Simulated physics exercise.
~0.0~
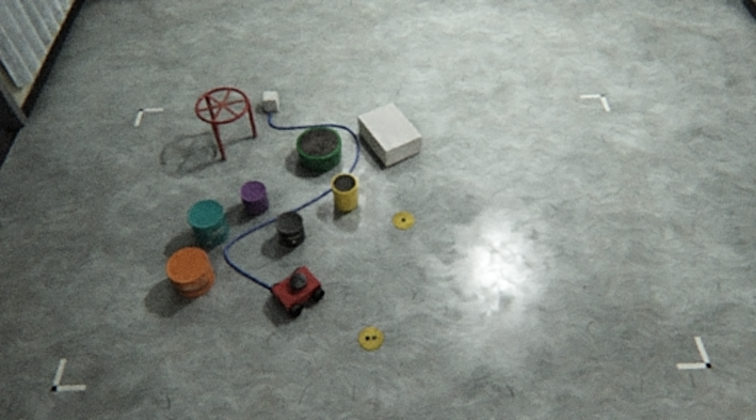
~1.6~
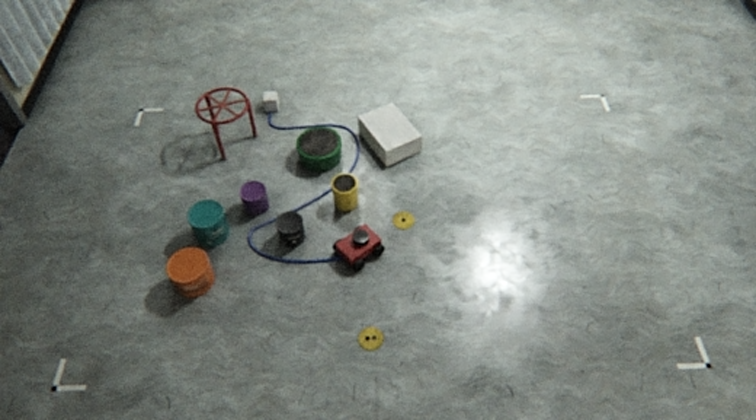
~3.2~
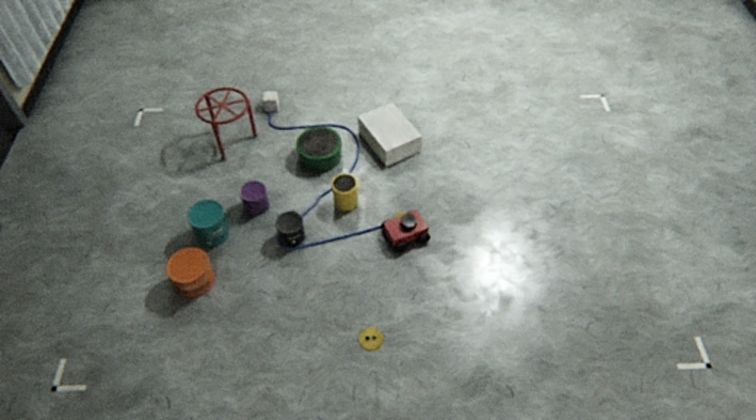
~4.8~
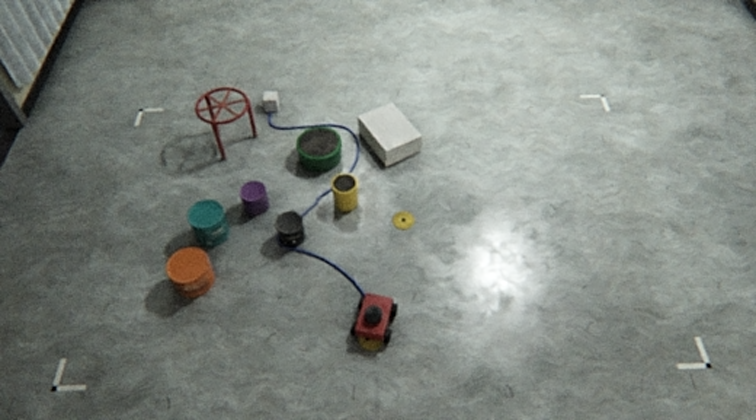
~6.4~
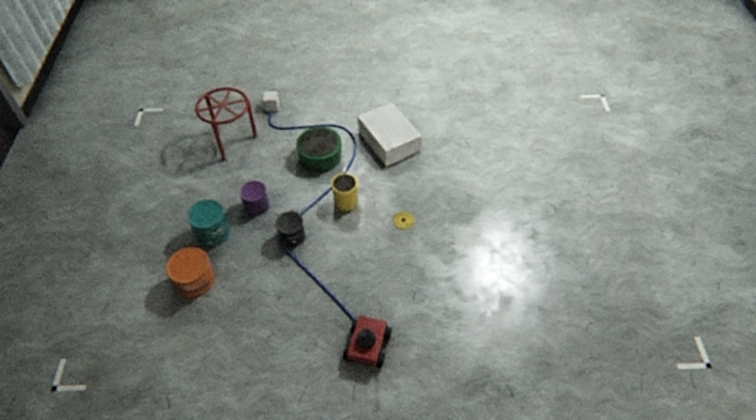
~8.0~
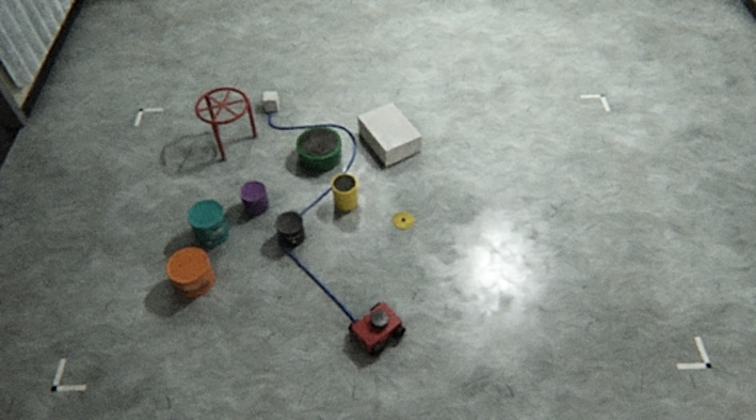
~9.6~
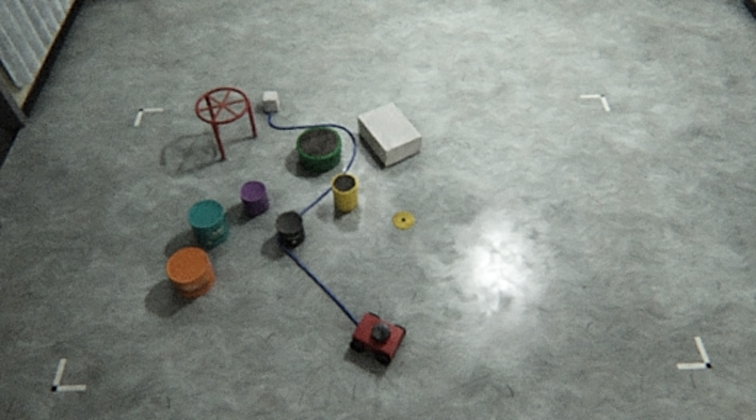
A small red cart trailing a blue lead rolled right past the black bin to the farther yellow mark, then drove down to the nearer one and turned about there, stopping with the lead bent around the bin and nothing knocked over.
